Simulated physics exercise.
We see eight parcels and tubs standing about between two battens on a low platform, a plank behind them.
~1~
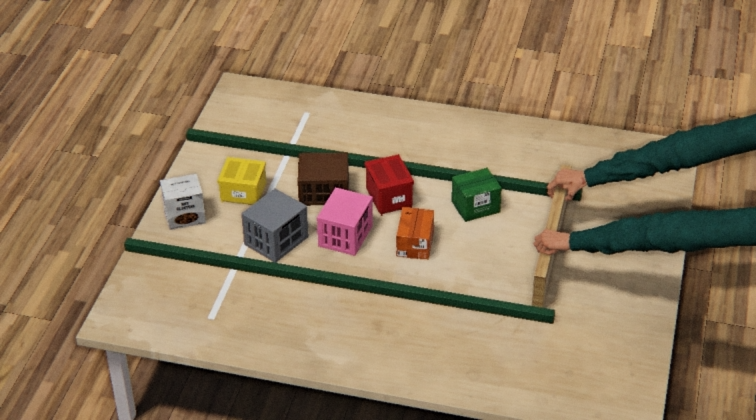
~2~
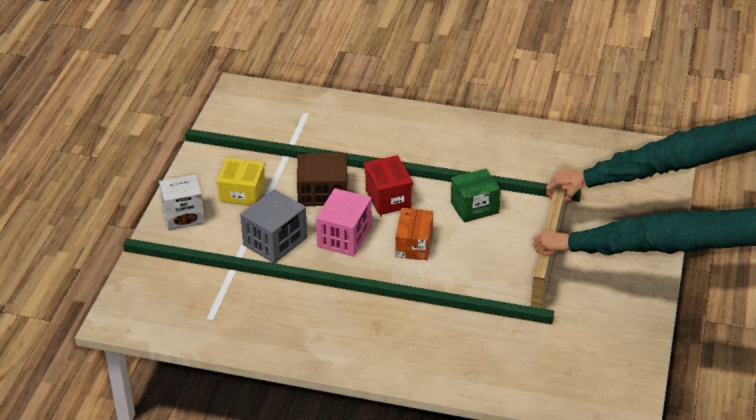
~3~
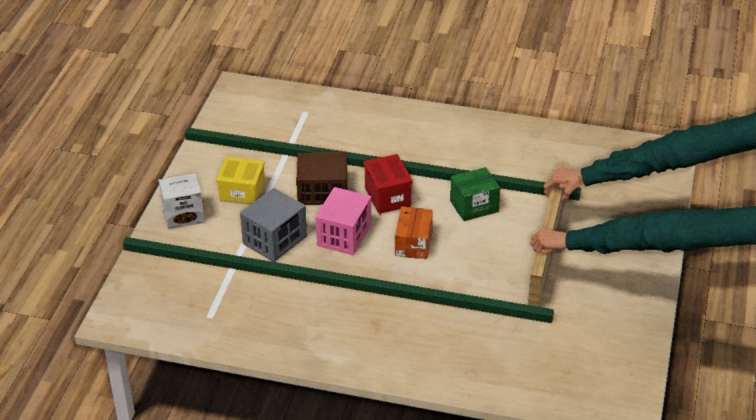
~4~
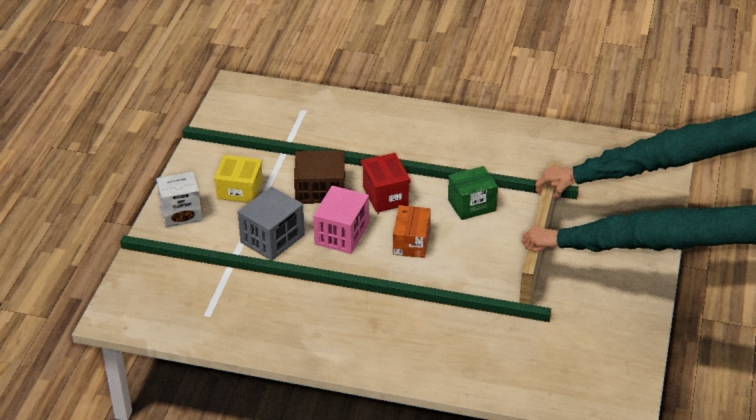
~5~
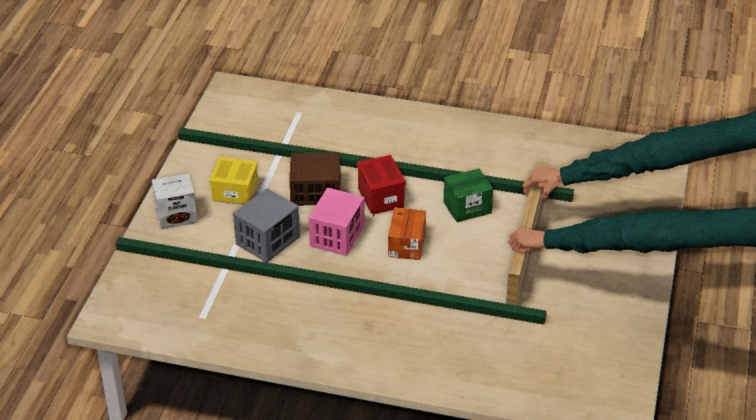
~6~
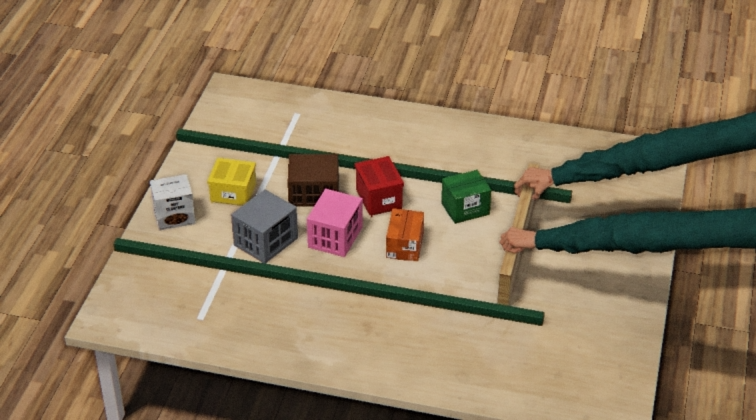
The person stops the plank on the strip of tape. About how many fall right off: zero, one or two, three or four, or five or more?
Outcome: The number that fall off is one or two.
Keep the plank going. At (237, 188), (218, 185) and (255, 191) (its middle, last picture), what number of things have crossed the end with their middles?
In that order 3, 4 and 2.
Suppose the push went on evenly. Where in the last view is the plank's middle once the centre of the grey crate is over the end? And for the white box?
Its middle is around (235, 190) and around (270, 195).
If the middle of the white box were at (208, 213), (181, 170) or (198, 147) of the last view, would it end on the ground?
In that order, it tumbles off; drops off; does not fall.
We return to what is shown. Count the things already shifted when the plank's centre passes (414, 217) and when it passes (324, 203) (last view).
First 3, then 8.
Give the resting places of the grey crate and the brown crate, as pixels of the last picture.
The grey crate stops around (147, 215); the brown crate around (166, 169).
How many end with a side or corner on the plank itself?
It touches 2.
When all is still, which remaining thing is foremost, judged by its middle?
Foremost is the brown crate.
Soon after, none off yet; white box at rest near (173, 202); yellow tote at rest near (233, 182); grey crate at rest near (265, 226).
After that, none off yet; white box moving near (169, 203); yellow tote displaced about its own width near (204, 183); grey crate displaced about its own width near (232, 225).
In the end, the number that fall off is one or two; gone, yellow tote and white box.
